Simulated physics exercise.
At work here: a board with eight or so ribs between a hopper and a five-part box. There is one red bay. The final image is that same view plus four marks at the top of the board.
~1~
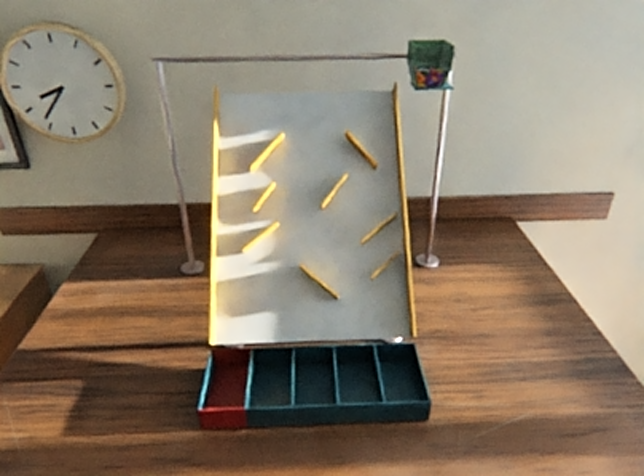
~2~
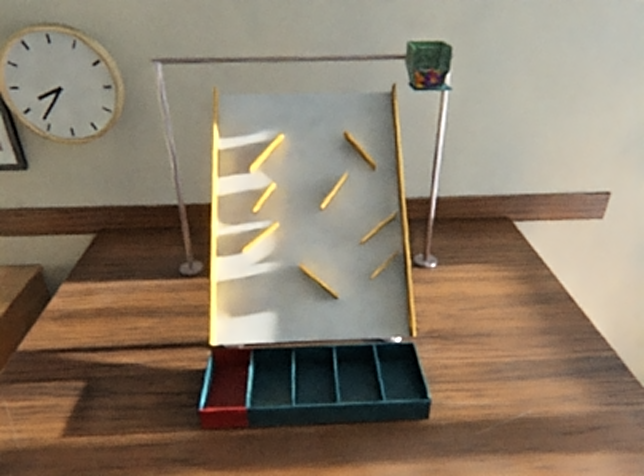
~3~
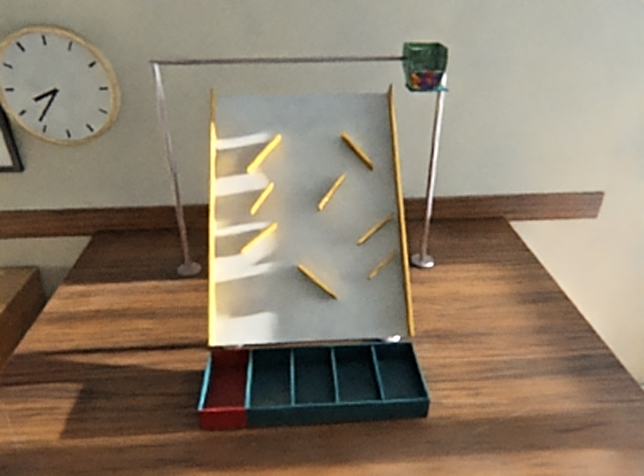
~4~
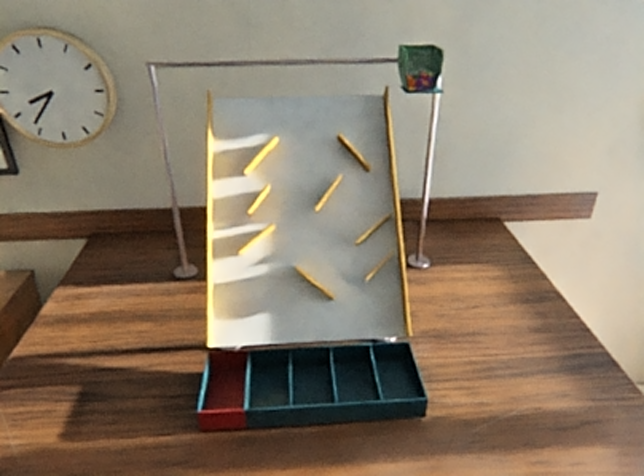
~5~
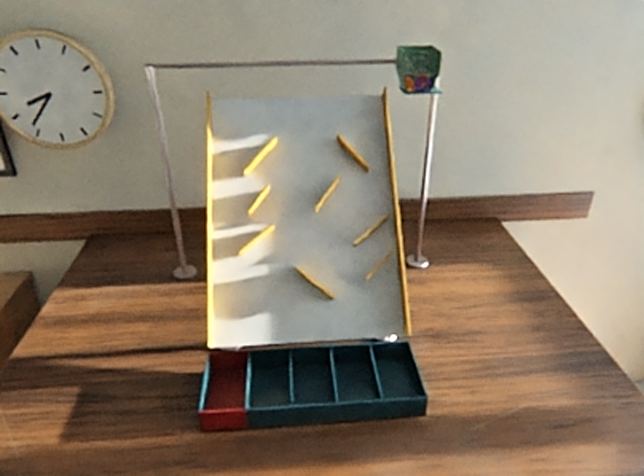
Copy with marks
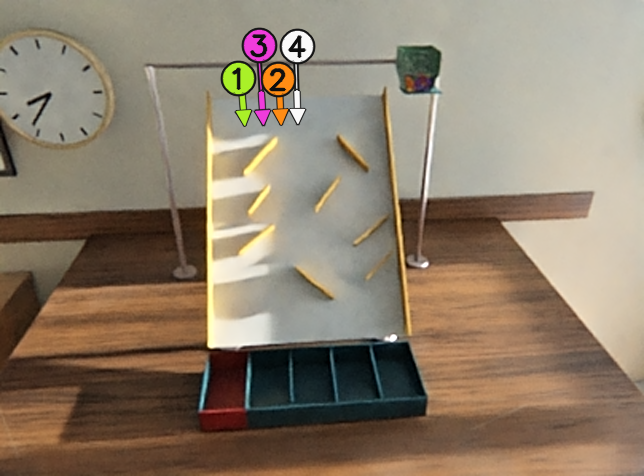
On a wooden tabletop, a tilted board with yellow ribs standing motionless above a five-part box, the view drifting very slightly.
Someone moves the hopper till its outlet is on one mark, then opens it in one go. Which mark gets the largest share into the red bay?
Use mark 1.
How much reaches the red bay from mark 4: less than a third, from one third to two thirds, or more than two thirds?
It is less than a third.
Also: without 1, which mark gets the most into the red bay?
Mark 3.
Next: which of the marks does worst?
Here it is mark 4.
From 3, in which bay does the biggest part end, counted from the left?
The first from the left.
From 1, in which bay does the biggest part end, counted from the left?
It is the first one.
On the marked copy, mark 1 meets the board at (244, 120); mark 2 meets the board at (280, 119); mark 3 meets the board at (263, 119); mark 4 meets the board at (297, 118).
If 1 is chosen, nearly all in the red bay.
If 2 is chosen, about a third in the red bay, about two thirds in other bays.
If 3 is chosen, most in the red bay, about a quarter in other bays, a stray few outside the box.
If 4 is chosen, a small part in the red bay, most in other bays, a stray few held on the board, a small part outside the box.
